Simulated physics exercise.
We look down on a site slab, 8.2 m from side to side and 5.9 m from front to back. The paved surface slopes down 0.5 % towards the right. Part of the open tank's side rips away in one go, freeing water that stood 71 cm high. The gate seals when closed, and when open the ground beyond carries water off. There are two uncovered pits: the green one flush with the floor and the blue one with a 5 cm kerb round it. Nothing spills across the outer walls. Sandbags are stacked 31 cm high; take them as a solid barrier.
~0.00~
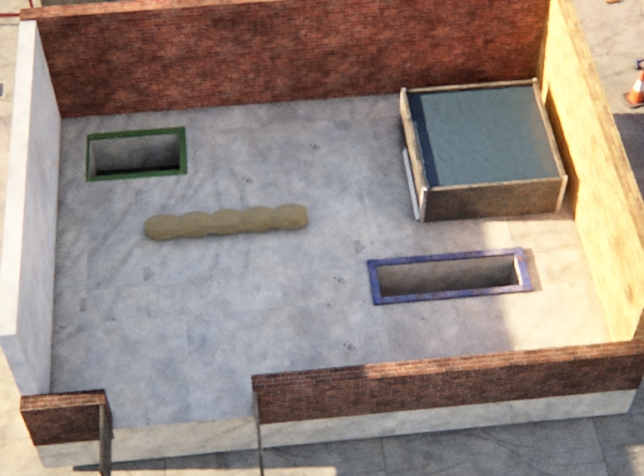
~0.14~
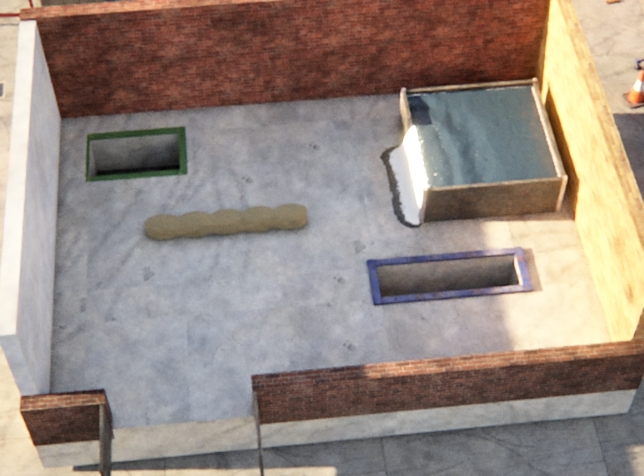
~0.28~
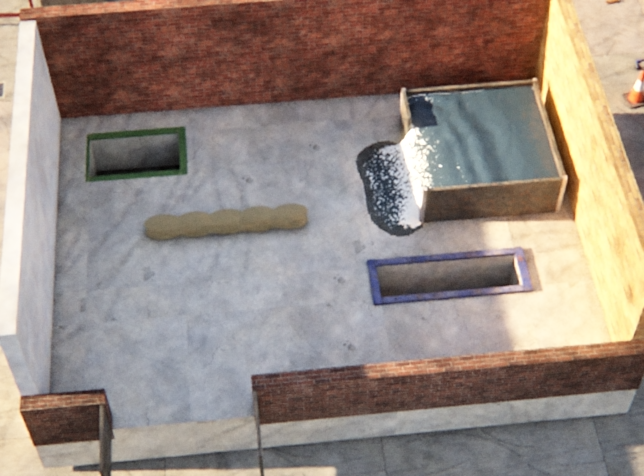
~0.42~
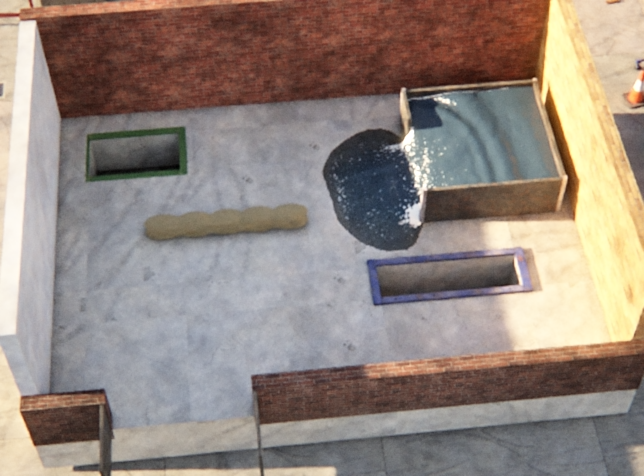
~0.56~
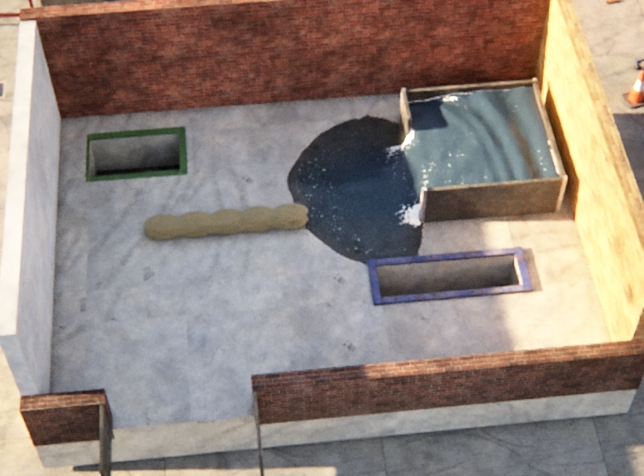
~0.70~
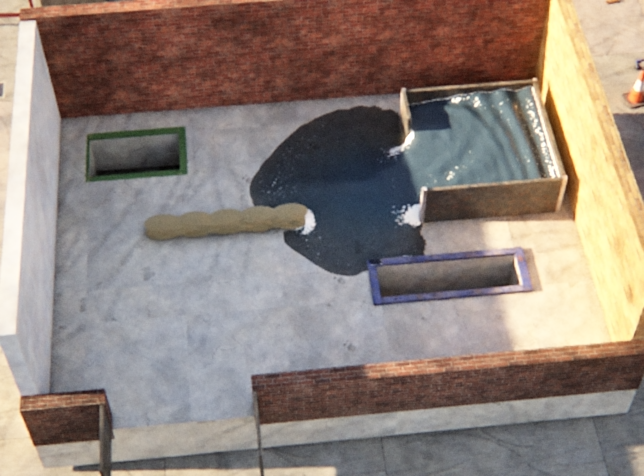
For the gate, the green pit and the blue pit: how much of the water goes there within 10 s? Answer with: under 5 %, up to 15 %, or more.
The gate takes over 15 %; the green pit takes more than 15 %; the blue pit takes less than 5 %.
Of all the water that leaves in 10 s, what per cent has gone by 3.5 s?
Some 30 per cent by then.
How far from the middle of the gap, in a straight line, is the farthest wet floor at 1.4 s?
About 5.2 m.
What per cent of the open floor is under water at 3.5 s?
About 70 per cent.
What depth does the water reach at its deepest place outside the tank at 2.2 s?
Up to some 34 cm.
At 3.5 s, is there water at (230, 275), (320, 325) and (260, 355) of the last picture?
In turn: Under water, wet, wet.
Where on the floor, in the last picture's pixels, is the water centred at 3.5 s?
At about (321, 205).
After 1.4 s water covers 35 % of the floor and is deepest (41 cm) near (307, 219); gone so far, the gate 0 %, the green pit 0 %, the blue pit 0 %.
After 2.2 s water covers 55 % of the floor and is deepest (34 cm) near (307, 219); gone so far, the gate 0 %, the green pit 3 %, the blue pit 0 %.
After 3.5 s water covers 70 % of the floor and is deepest (23 cm) near (61, 139); gone so far, the gate 4 %, the green pit 11 %, the blue pit 1 %.
After 6.0 s water covers 75 % of the floor and is deepest (12 cm) near (307, 219); gone so far, the gate 11 %, the green pit 26 %, the blue pit 1 %.
After 10.0 s water covers 85 % of the floor and is deepest (6 cm) near (320, 236); gone so far, the gate 17 %, the green pit 36 %, the blue pit 1 %.
